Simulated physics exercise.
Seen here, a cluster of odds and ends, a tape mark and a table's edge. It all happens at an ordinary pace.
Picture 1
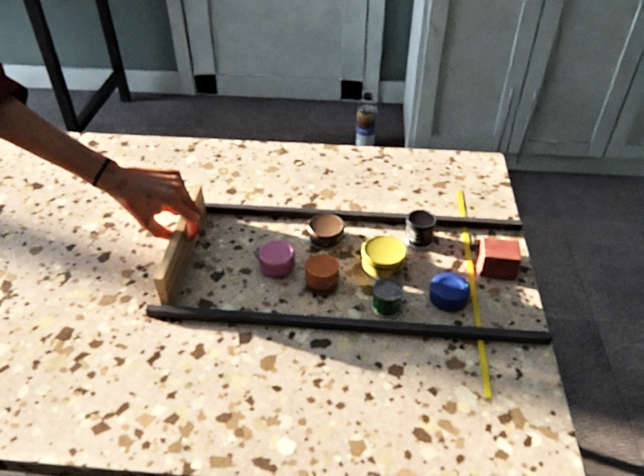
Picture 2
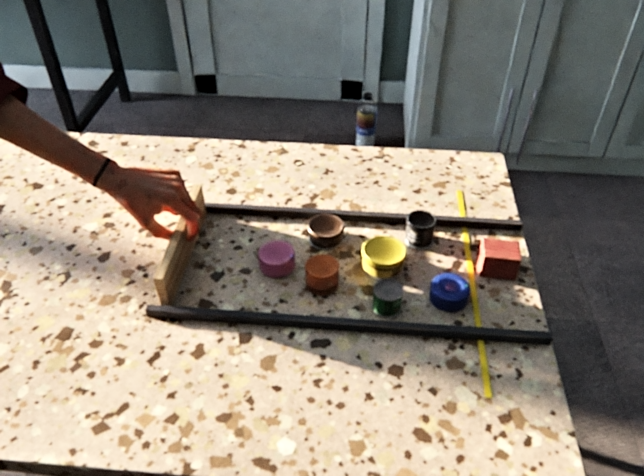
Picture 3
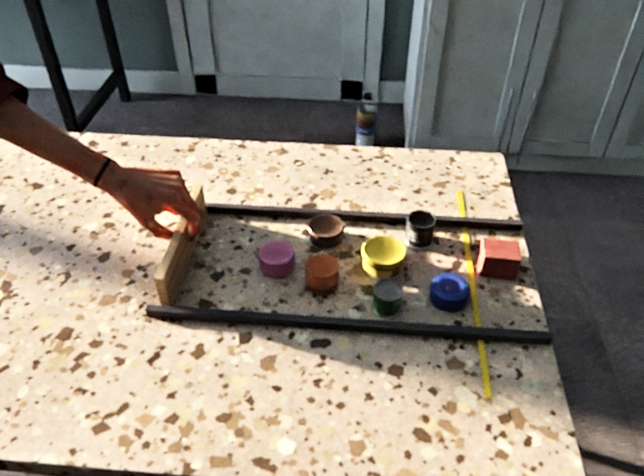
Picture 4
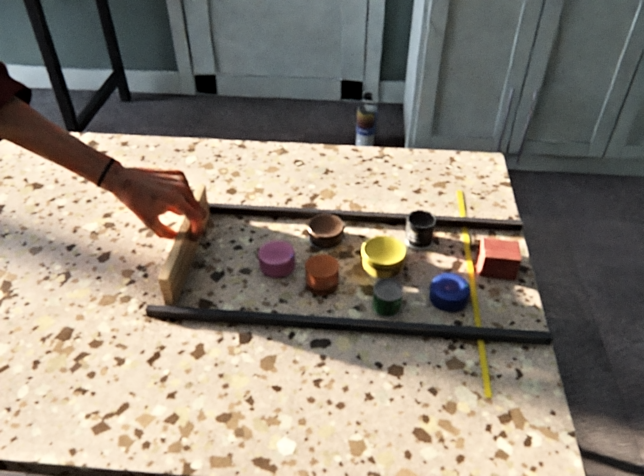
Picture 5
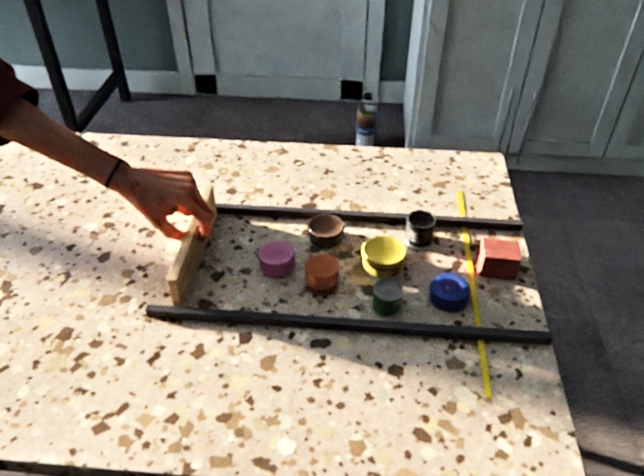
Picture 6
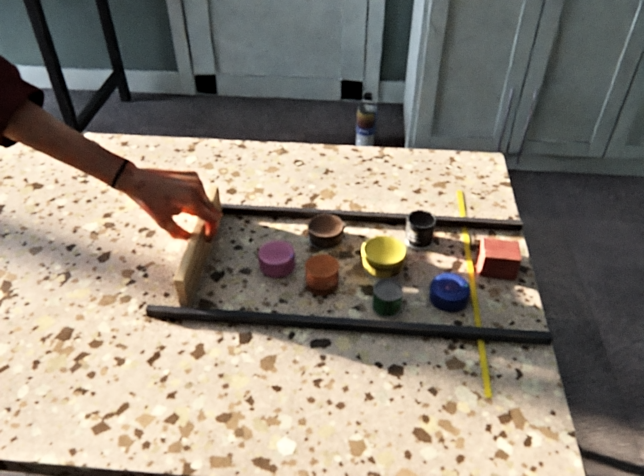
A hand slides a wooden board slightly right between two dark rails on a speckled table.
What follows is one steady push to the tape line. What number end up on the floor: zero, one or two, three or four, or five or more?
As it turns out, the number that fall off is one or two.
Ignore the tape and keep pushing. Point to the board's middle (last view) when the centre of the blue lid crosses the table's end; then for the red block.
Near (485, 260) and (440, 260).
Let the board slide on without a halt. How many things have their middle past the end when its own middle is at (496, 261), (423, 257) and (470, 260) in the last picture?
The counts: 4, 0 and 1.
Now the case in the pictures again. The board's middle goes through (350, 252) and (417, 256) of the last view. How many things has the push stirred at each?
At the one place 5, at the other 8.
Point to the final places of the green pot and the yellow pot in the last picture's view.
About (497, 314), and the other about (523, 255).
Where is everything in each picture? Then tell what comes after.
In the first picture, red block (499, 259); blue lid (450, 292); black tin (420, 229); board (183, 242); tape (471, 275).
In the second picture, blue lid (450, 292); pink lid (277, 259).
In the third picture, black tin (420, 230); green pot (387, 298).
In the fourth picture, red block (499, 259); brown tin (326, 232).
In the fifth picture, blue lid (450, 292); yellow pot (384, 258).
In the sixth picture, red block (499, 259); blue lid (450, 292); black tin (420, 230); board (201, 243); tape (471, 275).
Early on, none off yet; red block at rest near (499, 259); blue lid at rest near (450, 292); black tin at rest near (420, 230).
Finally, the number that fall off is one or two; lost, red block.
